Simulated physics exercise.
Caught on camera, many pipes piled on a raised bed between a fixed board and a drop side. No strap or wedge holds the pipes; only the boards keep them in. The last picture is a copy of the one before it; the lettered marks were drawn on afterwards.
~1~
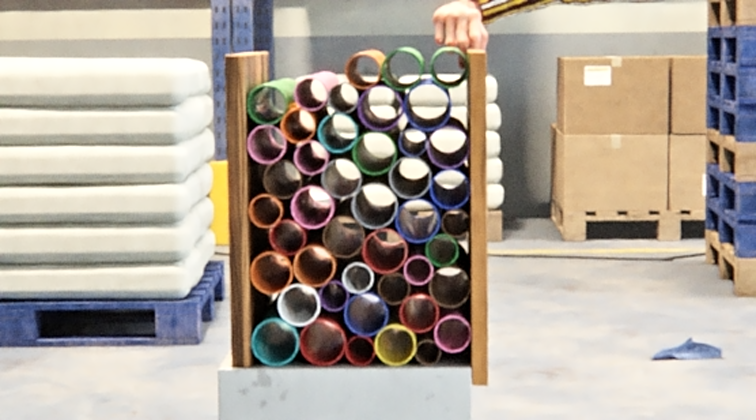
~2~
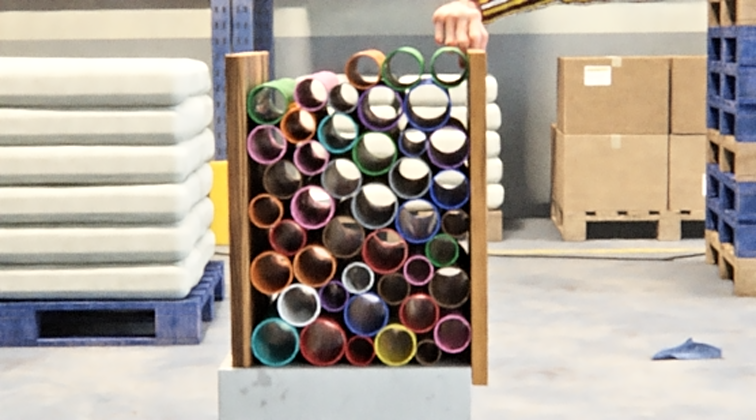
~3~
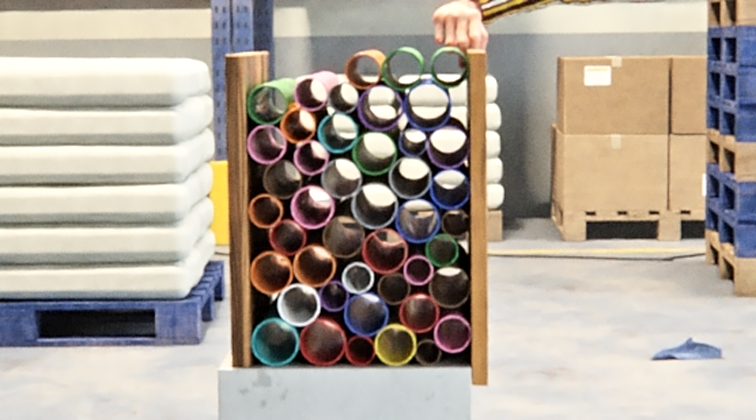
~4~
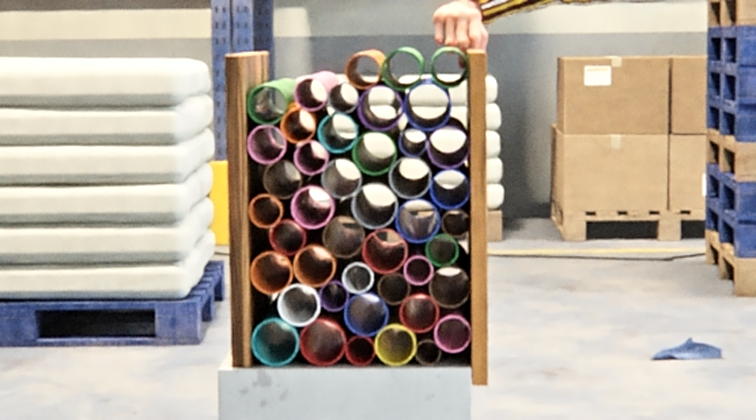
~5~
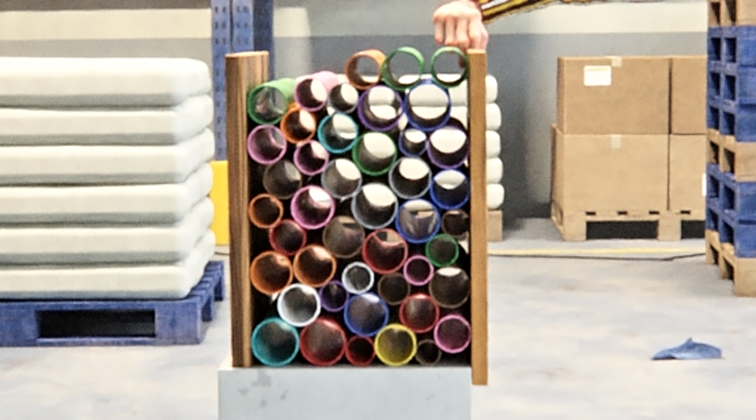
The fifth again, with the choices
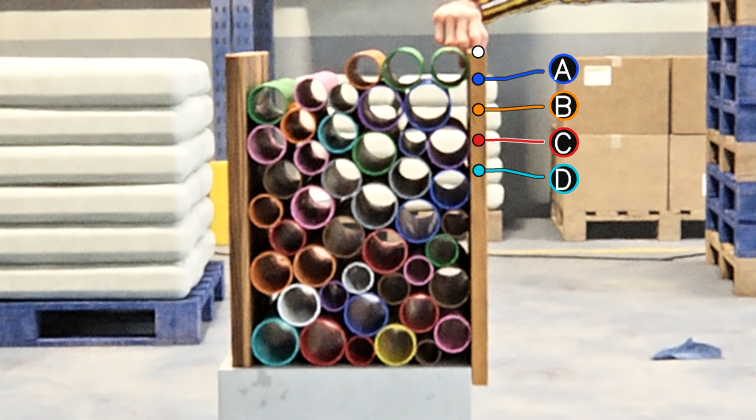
In a warehouse, a hand rests on a board beside stacked colourful pipes, and nothing moves.
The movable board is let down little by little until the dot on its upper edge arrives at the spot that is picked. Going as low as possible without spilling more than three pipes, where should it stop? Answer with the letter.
At most to D.
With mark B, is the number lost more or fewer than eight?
It loses fewer than eight.
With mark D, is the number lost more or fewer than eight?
Fewer than eight.
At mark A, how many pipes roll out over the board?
At A the number is none.
On the marked copy, A at (478, 79); B at (478, 110); C at (479, 140); D at (479, 170); the white dot at (478, 52).
Following D. Soon after the start, top of the board (470, 107).
Later, top of the board (471, 168).
In the end, top of the board (471, 170), two out over the board.
As for the rest, A none out over the board; B one out over the board; C one out over the board.
